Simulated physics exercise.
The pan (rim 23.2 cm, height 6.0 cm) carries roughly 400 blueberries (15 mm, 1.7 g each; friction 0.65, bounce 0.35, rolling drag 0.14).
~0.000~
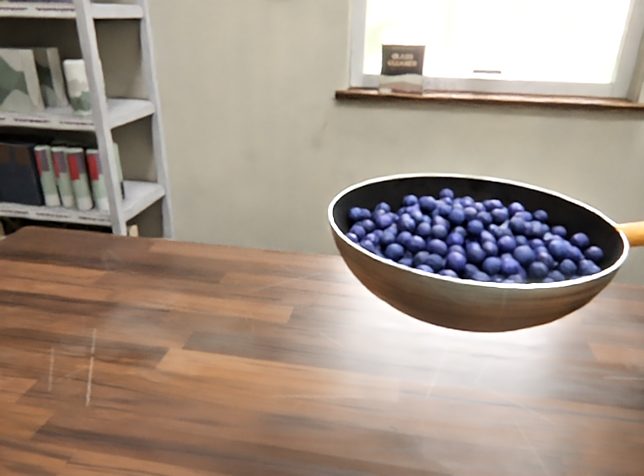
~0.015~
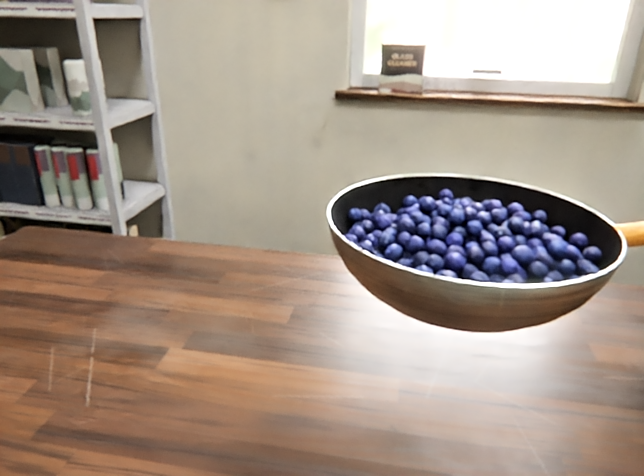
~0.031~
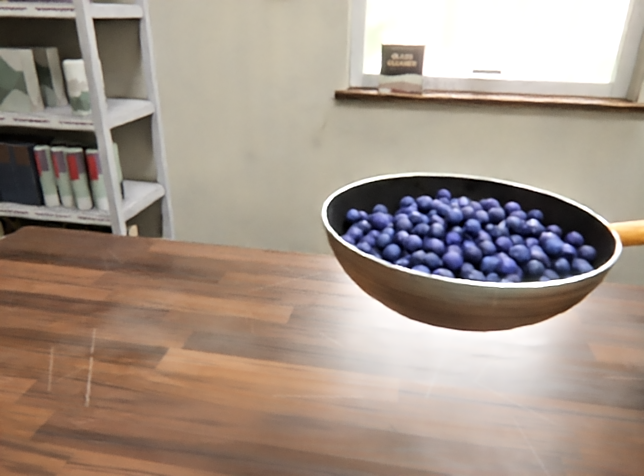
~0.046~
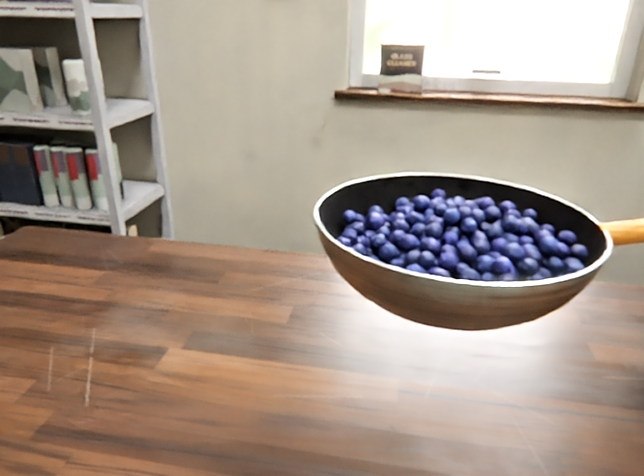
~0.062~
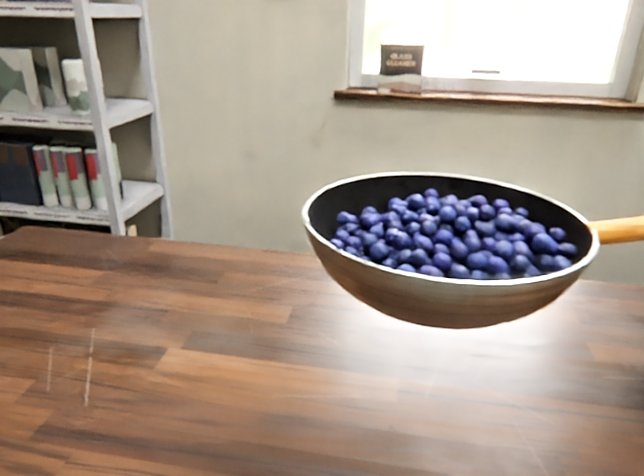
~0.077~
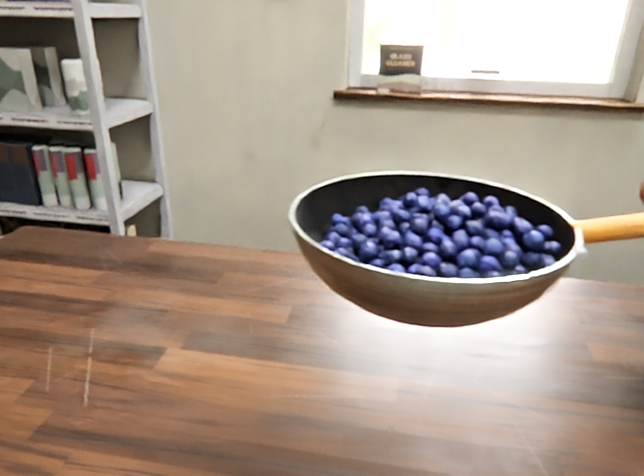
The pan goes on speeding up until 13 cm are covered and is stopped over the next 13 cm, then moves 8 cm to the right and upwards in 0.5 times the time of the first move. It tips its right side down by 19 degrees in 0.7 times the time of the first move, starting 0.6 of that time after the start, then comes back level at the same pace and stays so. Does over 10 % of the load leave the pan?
Lost under.
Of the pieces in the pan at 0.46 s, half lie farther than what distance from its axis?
About 6.5 cm.
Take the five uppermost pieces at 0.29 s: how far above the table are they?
About 26 cm.
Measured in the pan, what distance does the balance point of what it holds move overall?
About 1.0 cm.
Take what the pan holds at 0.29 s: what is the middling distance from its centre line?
About 6.0 cm.
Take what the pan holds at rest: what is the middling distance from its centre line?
Some 6.5 cm.
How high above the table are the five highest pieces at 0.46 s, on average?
About 35 cm.
After 0.29 s, tilt 10 degrees; pan 100 %; middle of all pieces near (172, 221).
After 0.46 s, tilt 16 degrees; pan 100 %; middle of all pieces near (185, 140).
After 0.62 s, tilt 0 degrees; pan 100 %; middle of all pieces near (203, 145).
Then, at 0.77 s, tilt 0 degrees; pan 100 %; middle of all pieces near (202, 145).
At rest (1.1 s), pan 100 %.
